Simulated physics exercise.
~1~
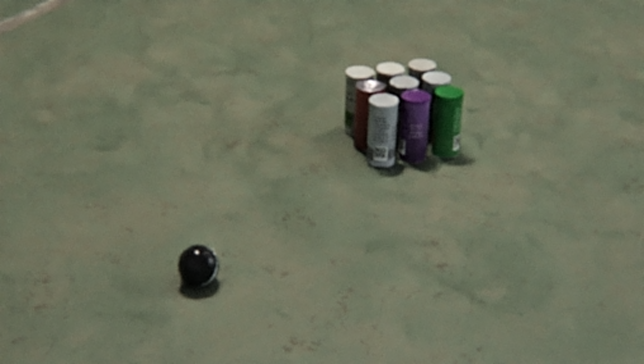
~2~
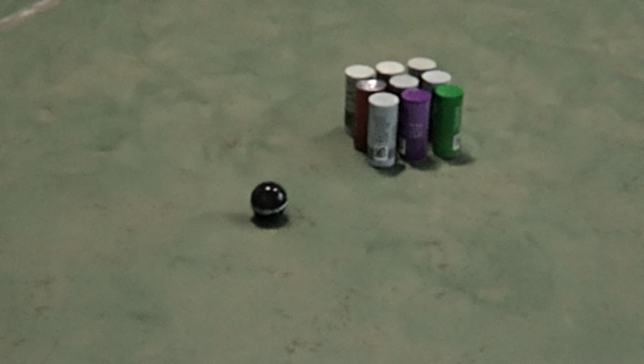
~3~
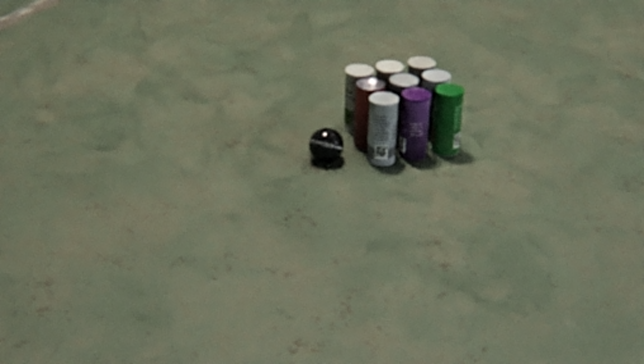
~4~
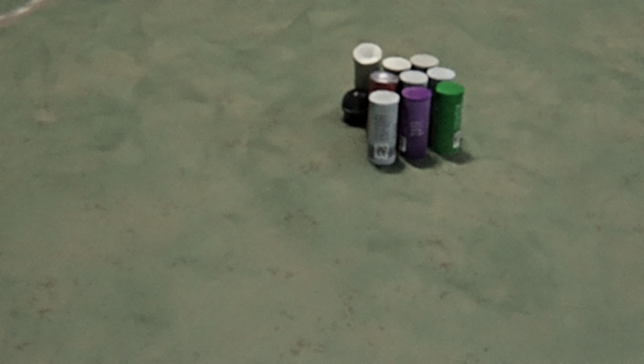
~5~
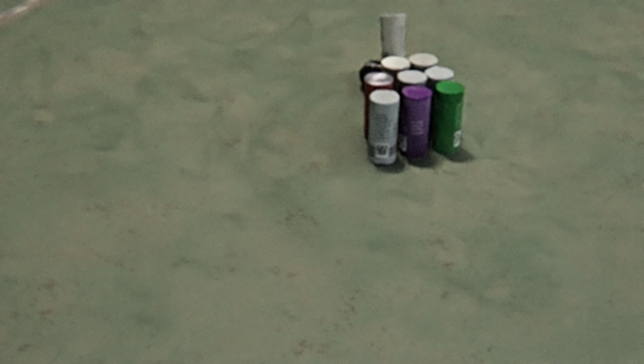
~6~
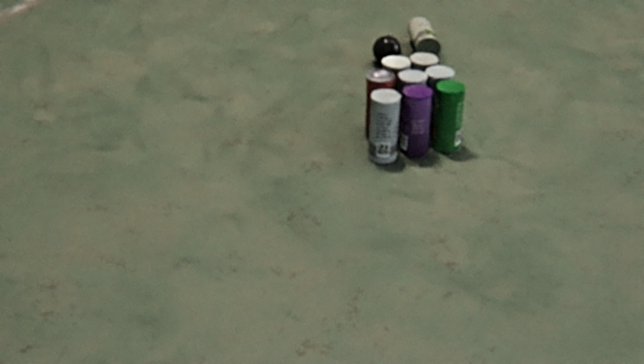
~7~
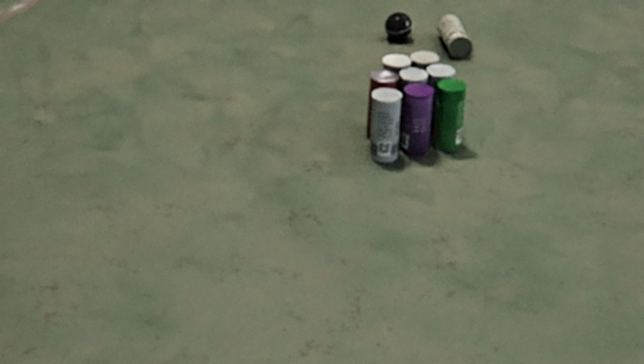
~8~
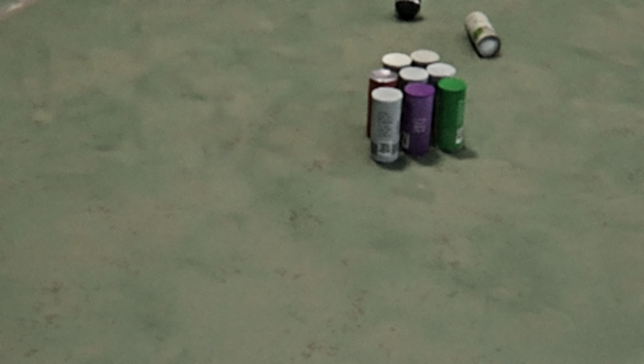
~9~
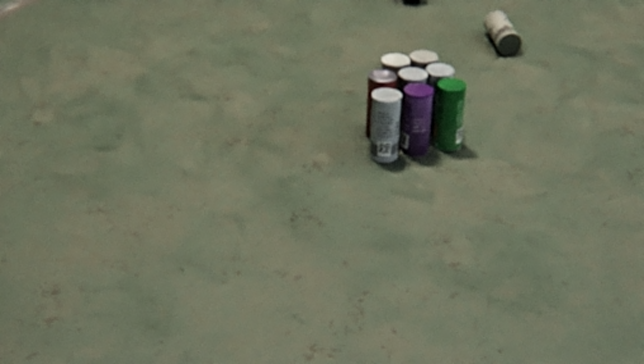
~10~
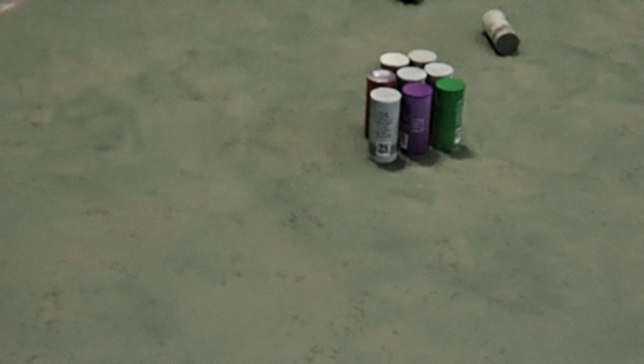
Tall canisters stand grouped as a black ball rolls in, knocks one over and rolls away.
